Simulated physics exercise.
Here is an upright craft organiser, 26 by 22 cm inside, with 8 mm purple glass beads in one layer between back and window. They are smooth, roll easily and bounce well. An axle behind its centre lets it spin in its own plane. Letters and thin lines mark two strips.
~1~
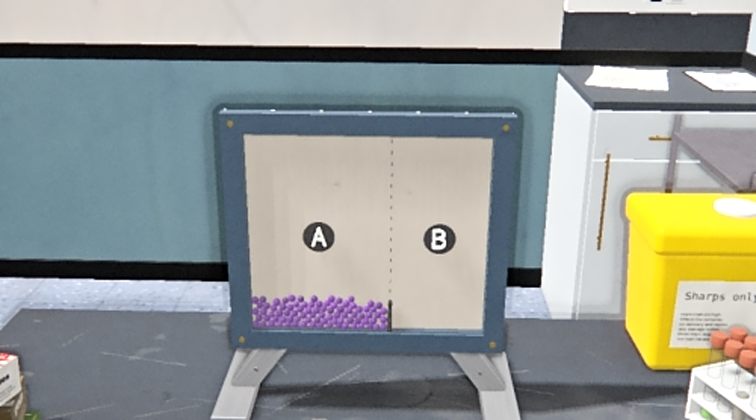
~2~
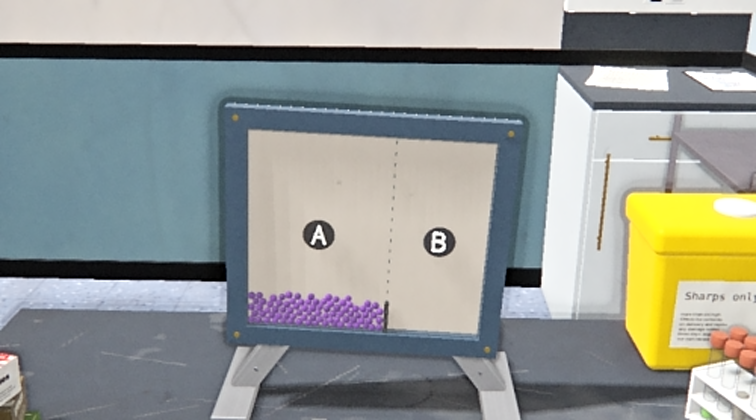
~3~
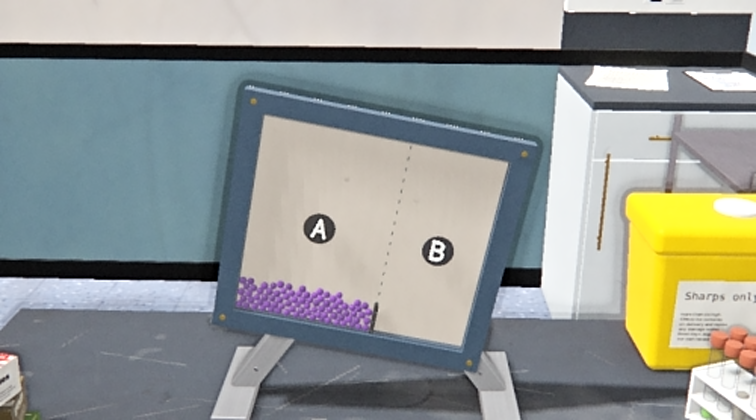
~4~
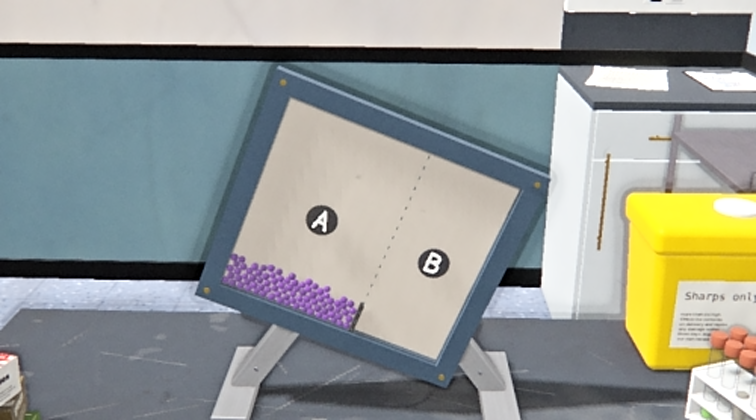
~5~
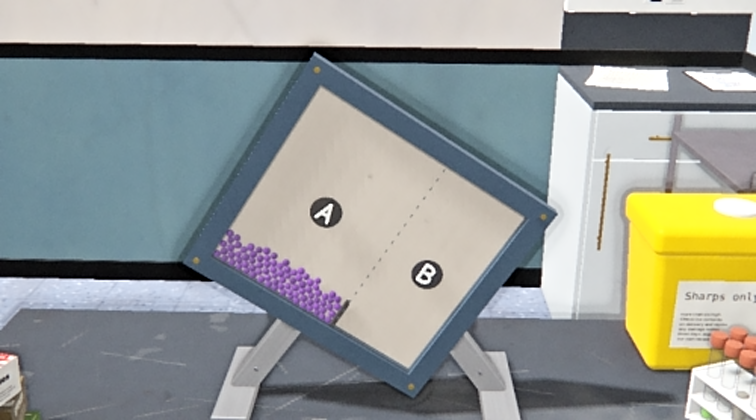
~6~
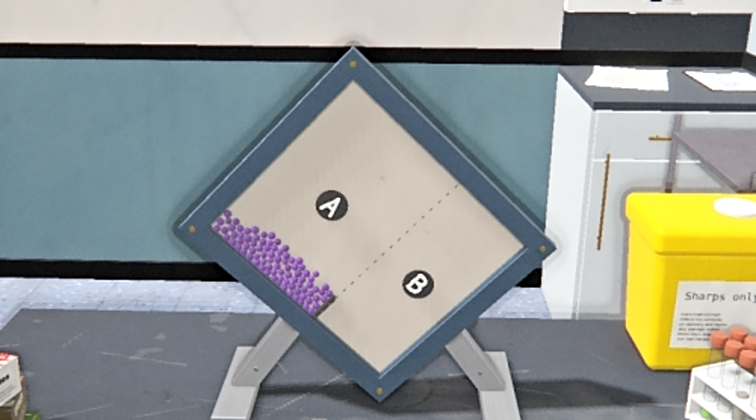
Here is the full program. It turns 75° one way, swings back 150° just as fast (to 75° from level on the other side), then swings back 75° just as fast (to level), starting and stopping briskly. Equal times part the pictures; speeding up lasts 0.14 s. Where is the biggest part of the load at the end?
Answer: A.
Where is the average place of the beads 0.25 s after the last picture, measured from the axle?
About 8 cm left and 3 cm below.
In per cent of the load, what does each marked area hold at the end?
Strip A: 70; strip B: 30.
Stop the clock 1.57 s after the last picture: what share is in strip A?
Some 70 per cent.
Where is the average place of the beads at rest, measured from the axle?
About 3 cm left and 10 cm below.
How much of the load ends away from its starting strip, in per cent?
Some 30 per cent.
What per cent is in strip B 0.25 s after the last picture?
Some 30 per cent.
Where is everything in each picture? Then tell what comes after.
Level; about 80 beads; load centre (319, 314); top bead (332, 299); A (319, 237), B (440, 239), in the first frame.
Turned 3° clockwise; load centre (315, 312); top bead (289, 295), in the second frame.
Turned 11° clockwise; load centre (304, 304); top bead (243, 280); wall ends (376, 306), in the third frame.
Turned 22° clockwise; load centre (291, 292); top bead (234, 257), in the fourth frame.
Turned 33° clockwise; load centre (281, 278); top bead (230, 233), in the fifth frame.
Turned 44° clockwise; load centre (276, 264); top bead (228, 214); A (332, 206), B (418, 284), in the sixth frame.
Then, 0.25 s after the last picture, it stands 75° clockwise; the beads' middle is 8 cm left of and 3 cm below the centre; A 70 %, B 30 %.
Then, 1.57 s after the last picture, it stands 38° anticlockwise; the beads' middle is 1 cm right of and 10 cm below the centre; A 70 %, B 30 %.
Then, 1.87 s after the last picture, it stands level; the beads' middle is 5 cm left of and 9 cm below the centre; A 70 %, B 30 %.
At rest 2.8 s after the last picture, it stands level; A 70 %, B 30 %.
